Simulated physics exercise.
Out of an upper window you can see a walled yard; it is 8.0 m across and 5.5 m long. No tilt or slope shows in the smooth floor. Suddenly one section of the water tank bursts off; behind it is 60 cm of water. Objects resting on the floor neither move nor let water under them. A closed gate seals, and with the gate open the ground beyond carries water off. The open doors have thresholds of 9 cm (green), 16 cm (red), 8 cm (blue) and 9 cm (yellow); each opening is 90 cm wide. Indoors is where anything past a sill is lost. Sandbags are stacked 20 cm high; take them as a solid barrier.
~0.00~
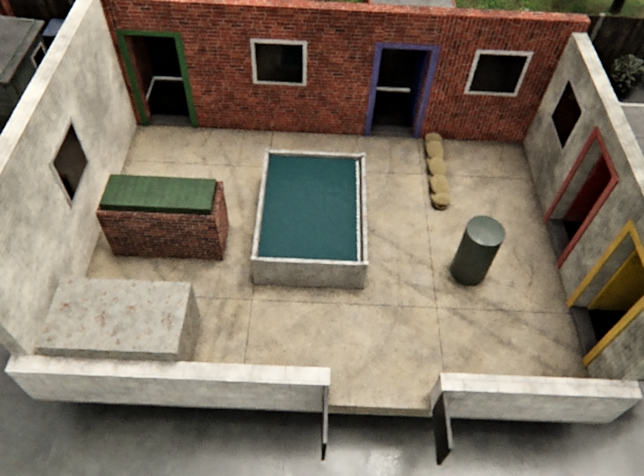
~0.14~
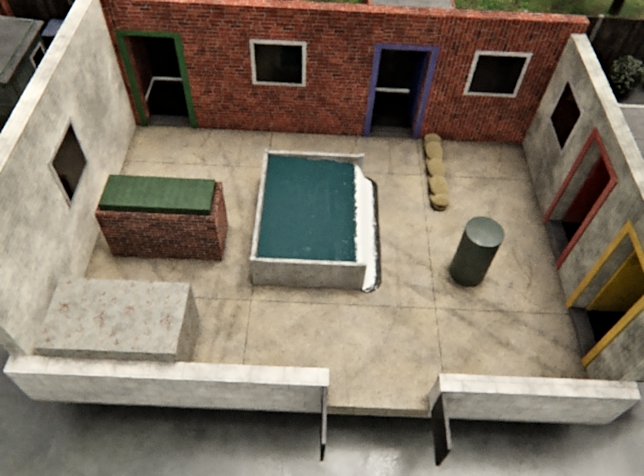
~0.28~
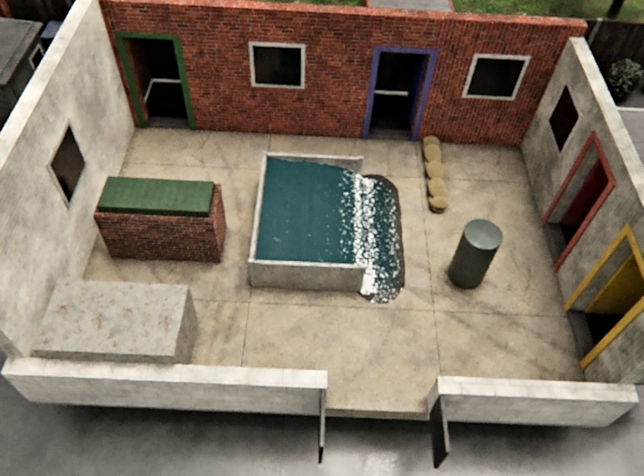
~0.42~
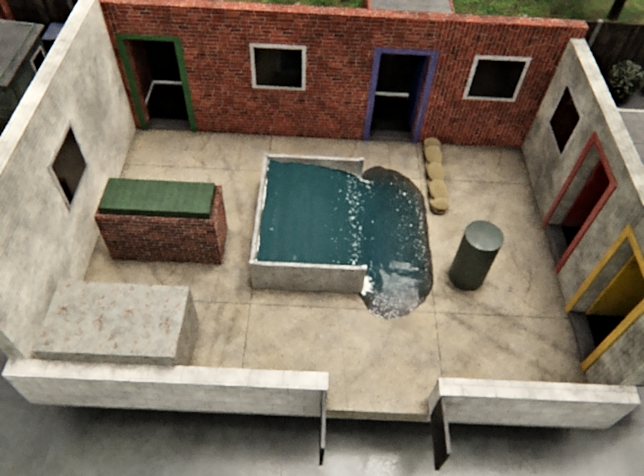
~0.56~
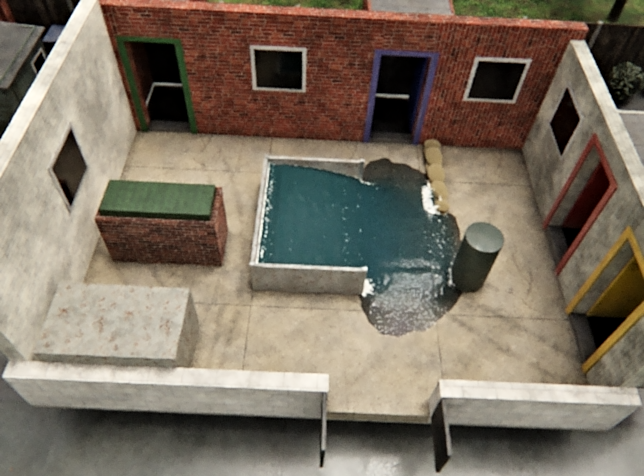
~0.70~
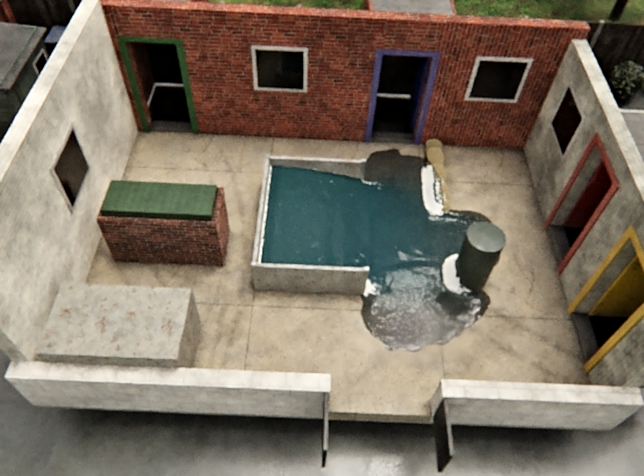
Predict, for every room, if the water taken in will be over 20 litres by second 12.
Result: The green door remains shy of the limit, the red door overtops the limit, the blue door overtops the limit, the yellow door overtops the limit.
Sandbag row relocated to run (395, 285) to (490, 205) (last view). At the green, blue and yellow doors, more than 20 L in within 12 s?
Then the green door is short of it, the blue door over the mark, the yellow door over the mark.
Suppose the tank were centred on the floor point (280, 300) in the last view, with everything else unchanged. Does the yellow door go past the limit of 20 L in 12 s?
Yellow: Too much.
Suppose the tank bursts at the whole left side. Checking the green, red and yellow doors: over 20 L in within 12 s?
Green door surpasses it, red door doesn't reach it, yellow door doesn't reach it.
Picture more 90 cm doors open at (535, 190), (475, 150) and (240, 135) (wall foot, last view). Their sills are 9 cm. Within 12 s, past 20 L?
In turn: Beyond it, beyond it, short of it.
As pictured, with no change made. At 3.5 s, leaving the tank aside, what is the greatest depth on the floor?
Max depth: About 24 centimetres.
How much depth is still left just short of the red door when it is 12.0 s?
I'd put it near 5.0 cm.
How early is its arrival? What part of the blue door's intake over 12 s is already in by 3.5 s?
Share: ~ 75 %.
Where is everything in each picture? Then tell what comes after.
In the first picture, the water tank at (313, 206) is whole and still, 60 cm deep.
In the second picture, water pours out at (359, 224) and has run 1.3 m, to a hidden place; typically 8 cm deep outside, 60 cm at the water tank's back.
In the third picture, the front is at (373, 177), 1.4 m from the gap at (358, 227); 1.8 m2 of floor is under water; 60 cm left at the back of the water tank.
In the fourth picture, the front is at (392, 173), 1.7 m from the gap at (358, 229); 3.3 m2 of floor is under water; 58 cm left at the back of the water tank.
In the fifth picture, the front is at (403, 167), 2.0 m from the gap at (359, 231); 4.9 m2 of floor is under water; 51 cm left at the back of the water tank.
In the sixth picture, the front is at (485, 300), 2.4 m from the gap at (360, 231); 6.4 m2 of floor is under water; 51 cm left at the back of the water tank.
After 1.4 s water covers 35 % of the floor and is deepest (34 cm) near (442, 269); green door not reached, red door 9 cm at the sill, 14 L in, blue door 11 cm at the sill, 0 L in, yellow door 1 cm at the sill, 0 L in.
After 2.2 s water covers 45 % of the floor and is deepest (30 cm) near (544, 233); green door not reached, red door 29 cm at the sill, 90 L in, blue door 17 cm at the sill, 23 L in, yellow door 10 cm at the sill, 0 L in.
After 3.5 s water covers 55 % of the floor and is deepest (24 cm) near (522, 152); green door not reached, red door 17 cm at the sill, 137 L in, blue door 14 cm at the sill, 72 L in, yellow door 14 cm at the sill, 20 L in.
After 7.0 s water covers 80 % of the floor and is deepest (14 cm) near (471, 262); green door 4 cm at the sill, 0 L in, red door 9 cm at the sill, 140 L in, blue door 6 cm at the sill, 95 L in, yellow door 9 cm at the sill, 50 L in.
After 12.0 s water covers 95 % of the floor and is deepest (8 cm) near (51, 383); green door 5 cm at the sill, 0 L in, red door 5 cm at the sill, 140 L in, blue door 4 cm at the sill, 95 L in, yellow door 5 cm at the sill, 51 L in.
